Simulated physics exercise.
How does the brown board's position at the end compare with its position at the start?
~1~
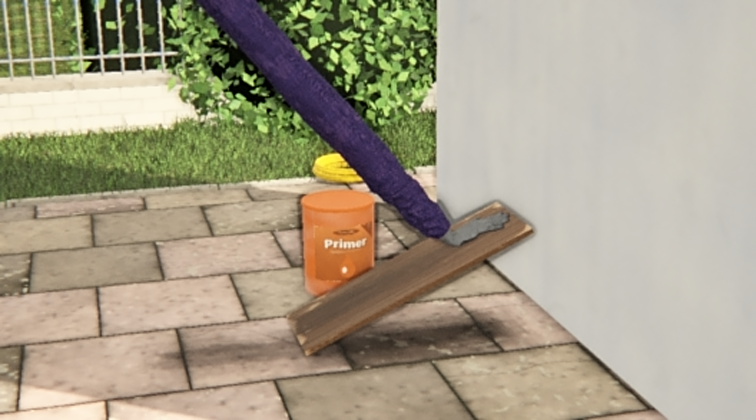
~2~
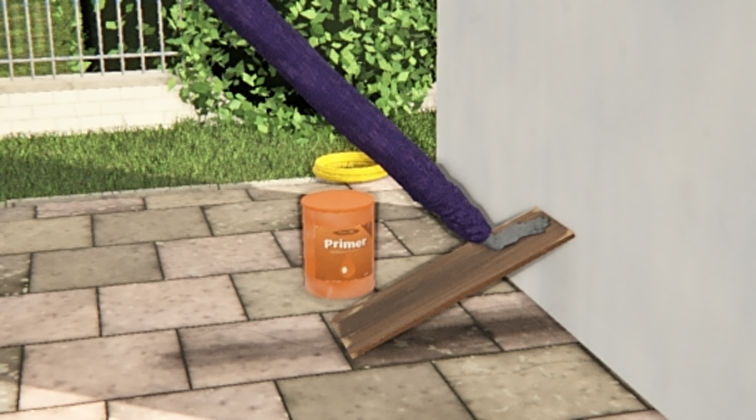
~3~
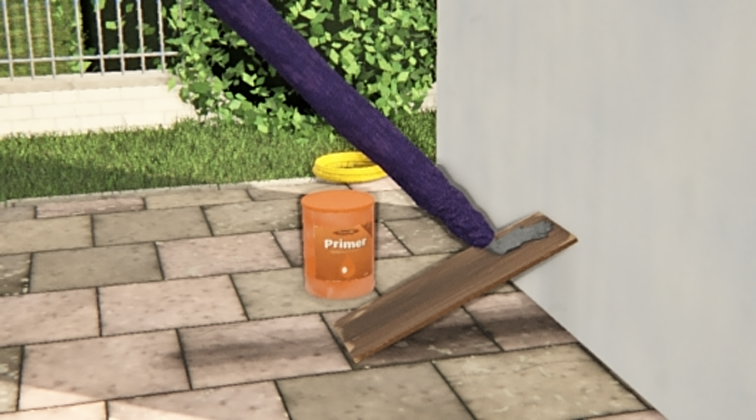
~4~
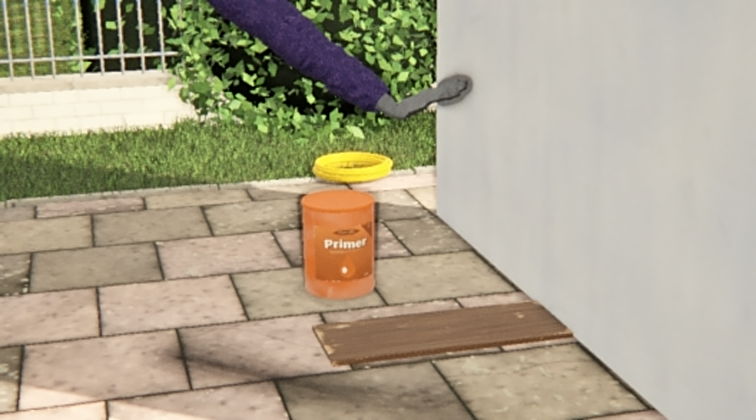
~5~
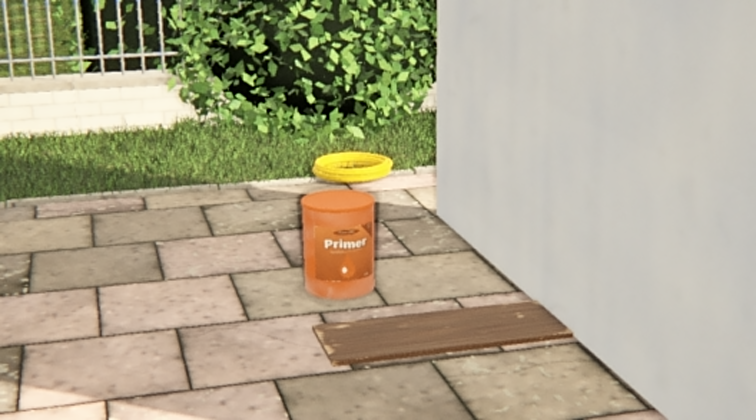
At the start the brown board is held at a tilt near the wall, with one end raised. By the end it is lower and slightly further right, lying flat on the paving at the foot of the wall.
On a paved patio, a purple-sleeved arm moves a tilted brown board to the right and leans it against a pale wall beside an orange pail. The hand lets go and draws back, and the board slips down to lie flat on the paving.
